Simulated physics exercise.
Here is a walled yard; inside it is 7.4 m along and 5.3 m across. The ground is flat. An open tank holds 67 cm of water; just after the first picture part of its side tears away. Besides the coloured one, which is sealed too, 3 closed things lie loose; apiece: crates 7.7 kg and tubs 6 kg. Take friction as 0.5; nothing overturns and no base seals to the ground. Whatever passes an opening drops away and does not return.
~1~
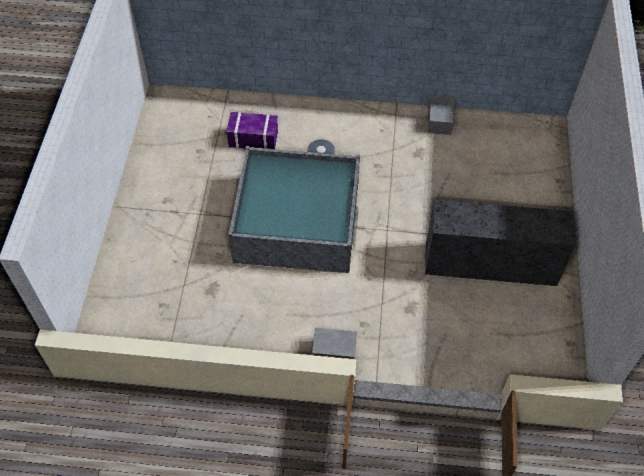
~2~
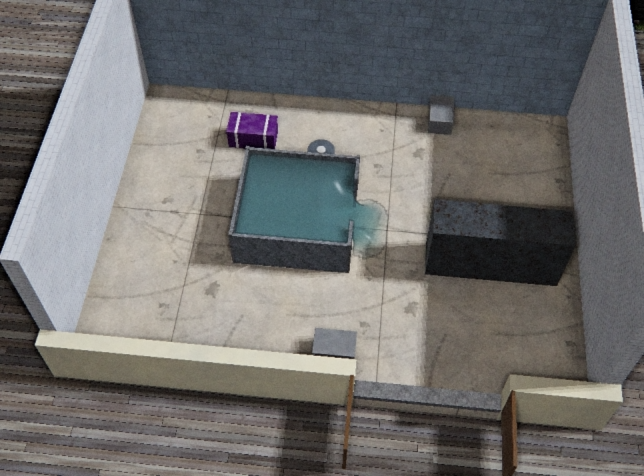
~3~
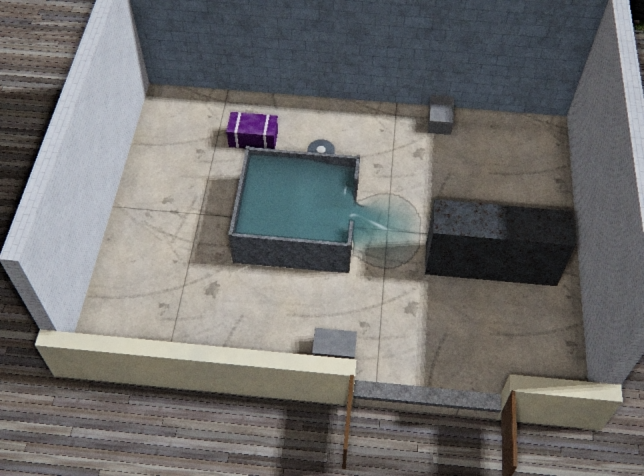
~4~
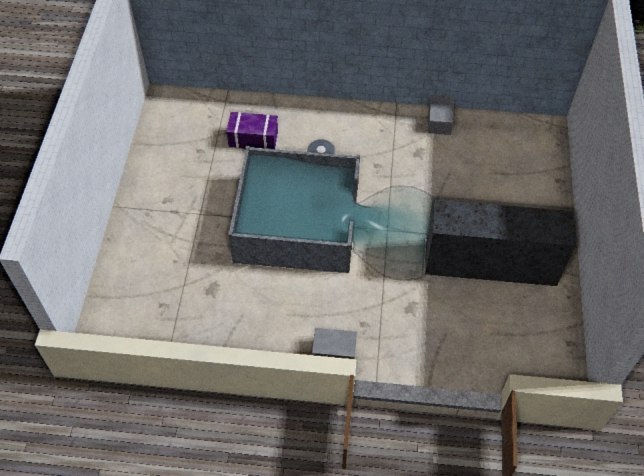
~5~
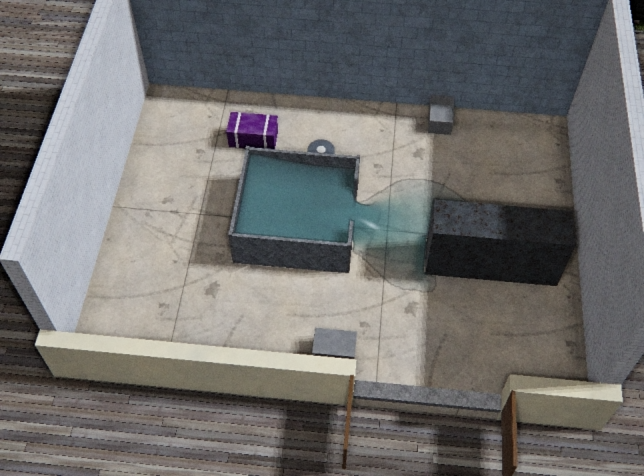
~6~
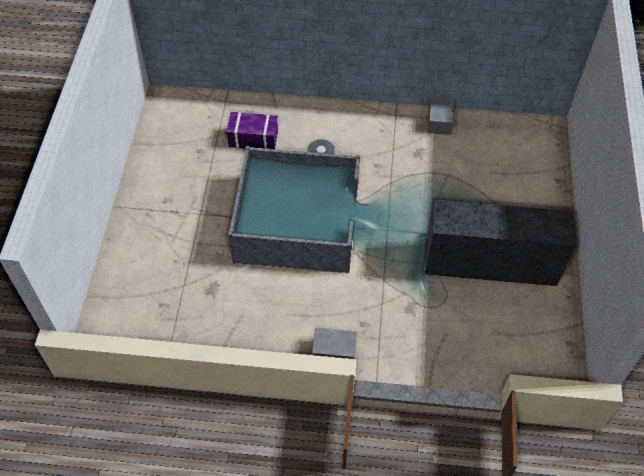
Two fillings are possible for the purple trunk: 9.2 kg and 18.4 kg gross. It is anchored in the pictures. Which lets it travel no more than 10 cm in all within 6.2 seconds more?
I expect that only the larger load is enough.
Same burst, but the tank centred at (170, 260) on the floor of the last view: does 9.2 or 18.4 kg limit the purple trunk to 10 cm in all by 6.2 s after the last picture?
Then the smaller load will do.
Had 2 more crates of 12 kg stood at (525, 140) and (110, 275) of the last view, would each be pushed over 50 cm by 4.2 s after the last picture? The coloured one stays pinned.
In that order: Past it, short of it.
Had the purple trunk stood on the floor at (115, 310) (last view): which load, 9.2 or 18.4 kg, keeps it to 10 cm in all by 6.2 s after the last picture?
Either load holds.
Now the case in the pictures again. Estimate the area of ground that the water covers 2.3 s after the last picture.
Some 20 m2.
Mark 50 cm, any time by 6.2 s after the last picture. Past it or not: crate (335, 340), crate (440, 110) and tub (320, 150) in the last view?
In turn: Less, over, past it.
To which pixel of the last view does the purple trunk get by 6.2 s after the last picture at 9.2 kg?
Near (210, 132).
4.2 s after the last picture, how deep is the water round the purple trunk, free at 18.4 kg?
About 0 cm.
Then, 0.6 s after the last picture the purple trunk would be 0 cm from its start with 9.2 kg and 0 cm from its start with 18.4 kg; 0 cm of water round it then.
Then, 2.3 s after the last picture the purple trunk would be 0 cm from its start with 9.2 kg and 0 cm from its start with 18.4 kg; 0 cm of water round it then.
Then, 4.2 s after the last picture the purple trunk would be 0 cm from its start with 9.2 kg and 0 cm from its start with 18.4 kg; 0 cm of water round it then.
Then, 6.2 s after the last picture the purple trunk would be 71 cm from its start with 9.2 kg and 2 cm from its start with 18.4 kg; 3 cm of water round it then.
